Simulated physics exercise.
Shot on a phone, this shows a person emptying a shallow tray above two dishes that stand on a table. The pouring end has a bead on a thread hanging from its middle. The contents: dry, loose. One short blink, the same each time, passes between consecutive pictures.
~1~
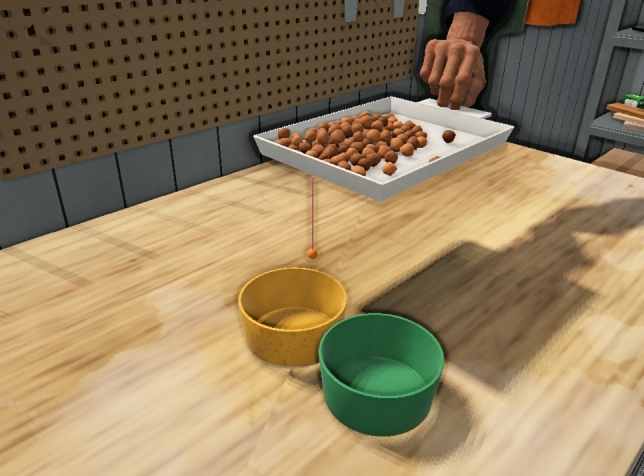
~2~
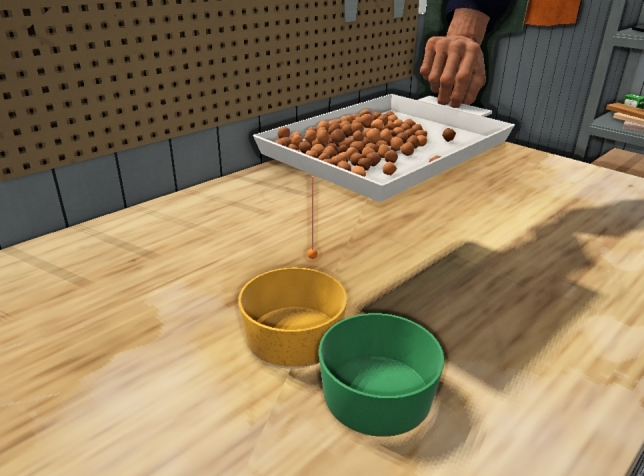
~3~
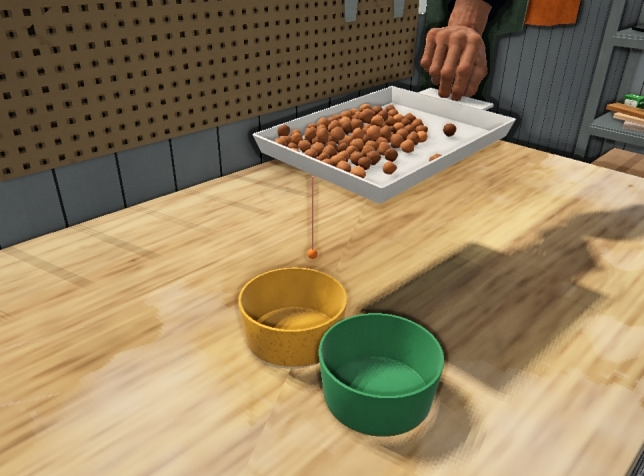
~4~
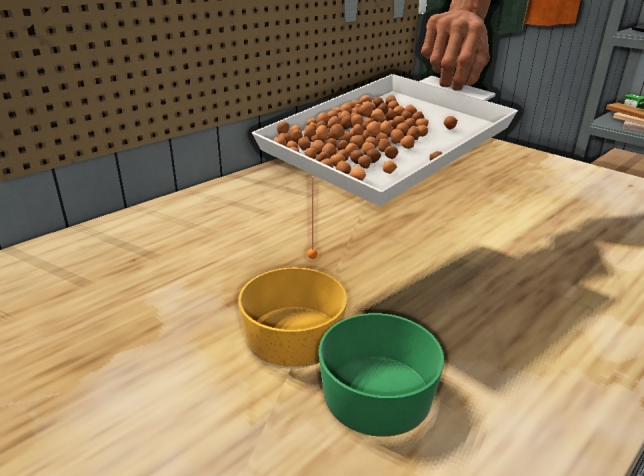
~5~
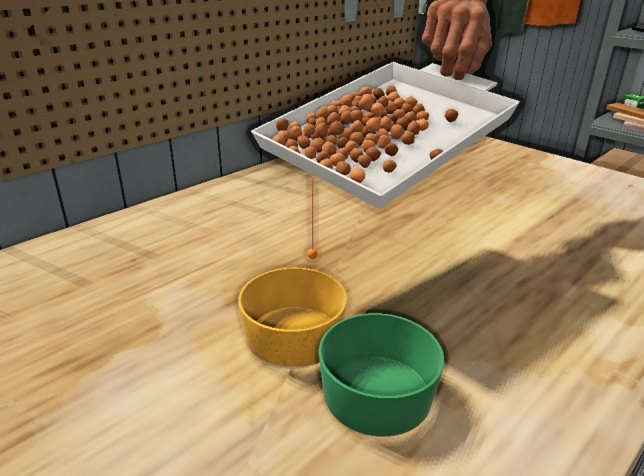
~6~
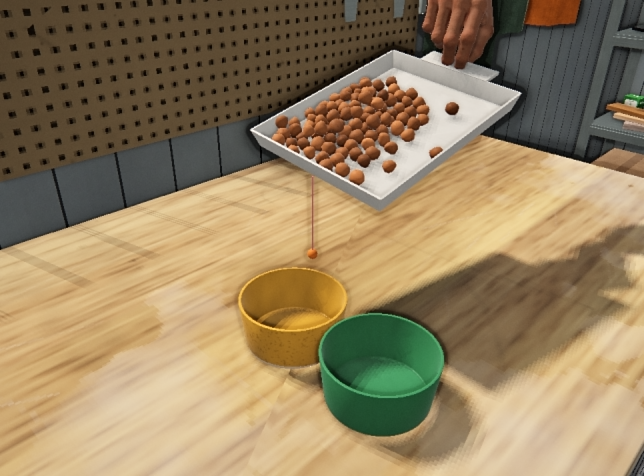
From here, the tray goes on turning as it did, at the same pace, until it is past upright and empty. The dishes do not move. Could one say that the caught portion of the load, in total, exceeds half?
More of the load is caught than lost.
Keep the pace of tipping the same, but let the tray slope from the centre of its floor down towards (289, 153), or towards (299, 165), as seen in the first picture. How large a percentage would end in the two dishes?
Lab note: Try one about 0 %, try two 20 %.
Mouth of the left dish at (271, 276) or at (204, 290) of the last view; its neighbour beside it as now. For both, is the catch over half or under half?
The bulk of it and then Short of half.
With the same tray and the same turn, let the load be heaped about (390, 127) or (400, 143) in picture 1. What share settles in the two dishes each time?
About 70 %, then about 70 %.
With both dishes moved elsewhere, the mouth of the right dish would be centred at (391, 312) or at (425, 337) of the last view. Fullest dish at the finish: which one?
Try 1: The dish to the right; try 2: The dish to the left.
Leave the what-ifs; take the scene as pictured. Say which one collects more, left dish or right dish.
Of the two, the left-side one is the fuller.
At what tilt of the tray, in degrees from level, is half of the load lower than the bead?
100 degrees.
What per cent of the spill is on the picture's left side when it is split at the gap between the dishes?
10 per cent or thereabouts.
Shortly afterwards, tray tipped steeply; all but a few on the tray; only a few in the right dish; only a few in the air.
Next, tray tipped right over; the bulk on the tray; a little in the right dish; a little in the left dish; only a few outside both; only a few in the air.
Some moments later, tray tipped past a quarter turn; near a quarter in the right dish; near half in the left dish; near a third outside both.
In the end, tray tipped past a quarter turn; near a quarter in the right dish; near half in the left dish; near a third outside both.
